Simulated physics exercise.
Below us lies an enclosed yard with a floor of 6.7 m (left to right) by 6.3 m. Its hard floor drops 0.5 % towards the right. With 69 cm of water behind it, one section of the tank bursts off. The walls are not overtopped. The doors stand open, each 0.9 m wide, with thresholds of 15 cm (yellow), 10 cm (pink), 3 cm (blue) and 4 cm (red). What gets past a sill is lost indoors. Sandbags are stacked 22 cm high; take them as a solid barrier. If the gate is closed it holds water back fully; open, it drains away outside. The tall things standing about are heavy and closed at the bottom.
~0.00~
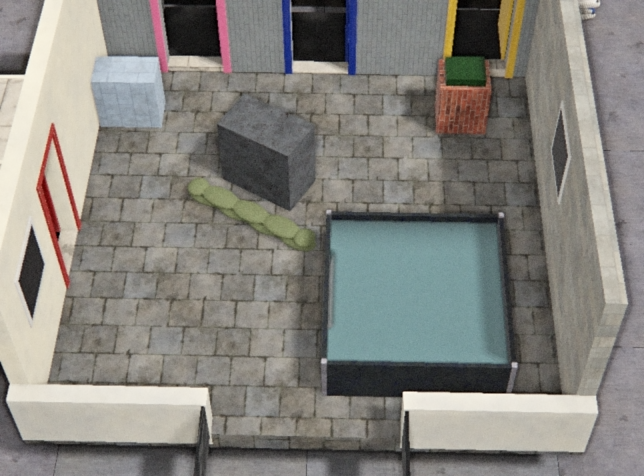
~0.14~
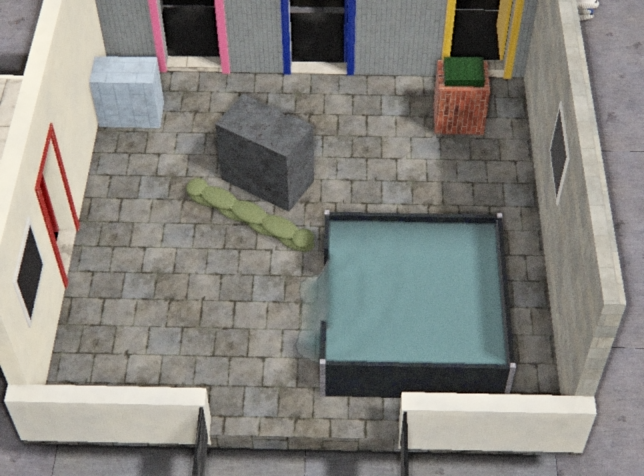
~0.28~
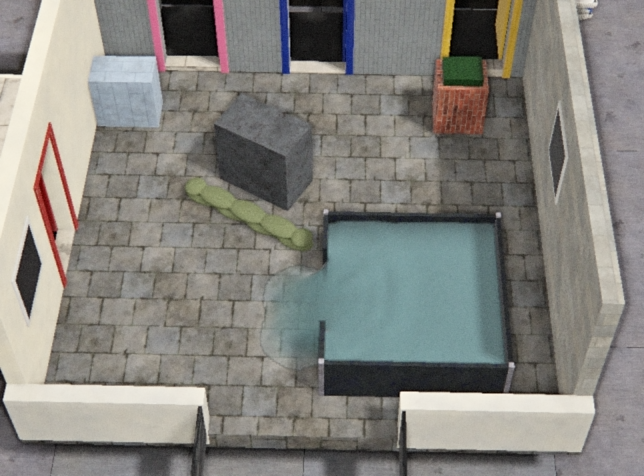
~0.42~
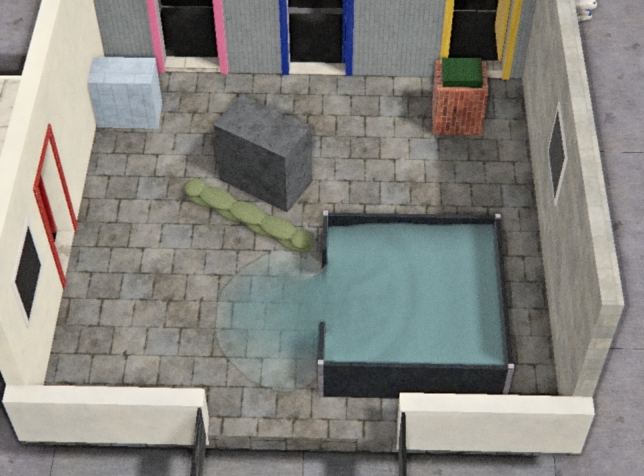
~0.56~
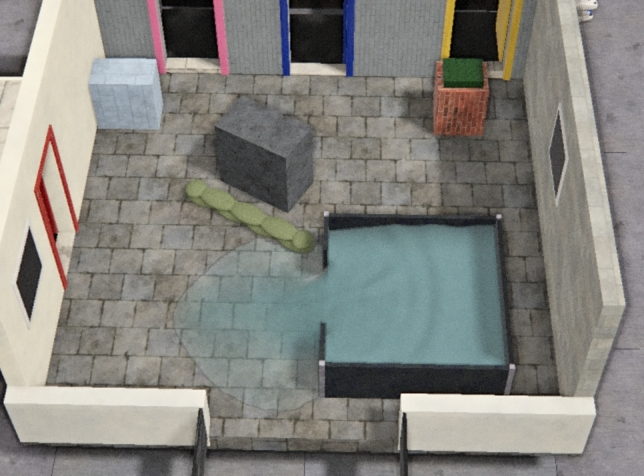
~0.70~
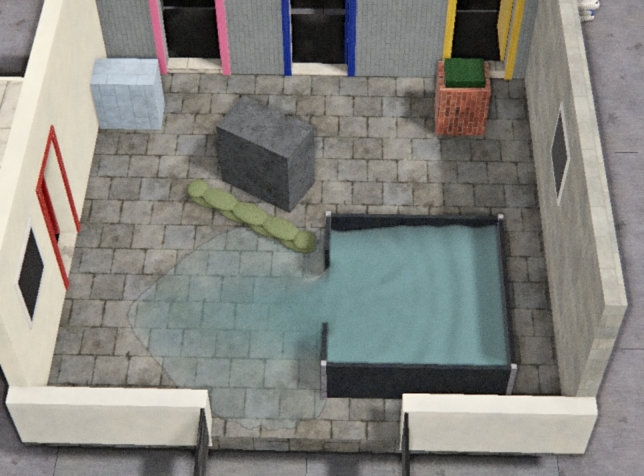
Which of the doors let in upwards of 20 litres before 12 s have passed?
Within that time: At the yellow door it stays under the limit; at the pink door it keeps below the limit; at the blue door it exceeds the limit; at the red door it passes the limit.
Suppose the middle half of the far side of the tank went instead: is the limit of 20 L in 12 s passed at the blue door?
Then: Blue over.
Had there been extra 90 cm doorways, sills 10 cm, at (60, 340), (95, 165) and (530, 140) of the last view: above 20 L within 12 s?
In turn: Past it, over, below.
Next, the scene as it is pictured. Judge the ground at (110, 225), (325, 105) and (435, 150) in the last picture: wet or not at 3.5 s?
In turn: Wet, not reached, dry.
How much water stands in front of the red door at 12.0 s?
About 8.5 cm.
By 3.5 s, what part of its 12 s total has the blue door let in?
About 0 per cent.
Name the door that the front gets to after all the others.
It is the yellow one.
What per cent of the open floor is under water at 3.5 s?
About 40 per cent.
After 1.4 s water covers 30 % of the floor and is deepest (38 cm) near (313, 316); yellow door not reached, pink door not reached, blue door not reached, red door 11 cm at the sill, 8 L in.
After 2.2 s water covers 35 % of the floor and is deepest (42 cm) near (86, 404); yellow door not reached, pink door not reached, blue door not reached, red door 18 cm at the sill, 95 L in.
After 3.5 s water covers 40 % of the floor and is deepest (26 cm) near (79, 229); yellow door not reached, pink door not reached, blue door not reached, red door 18 cm at the sill, 240 L in.
After 7.0 s water covers 70 % of the floor and is deepest (18 cm) near (81, 219); yellow door 5 cm at the sill, 0 L in, pink door 6 cm at the sill, 0 L in, blue door 9 cm at the sill, 25 L in, red door 12 cm at the sill, 401 L in.
After 12.0 s water covers 95 % of the floor and is deepest (12 cm) near (564, 427); yellow door 9 cm at the sill, 0 L in, pink door 8 cm at the sill, 0 L in, blue door 6 cm at the sill, 93 L in, red door 9 cm at the sill, 526 L in.
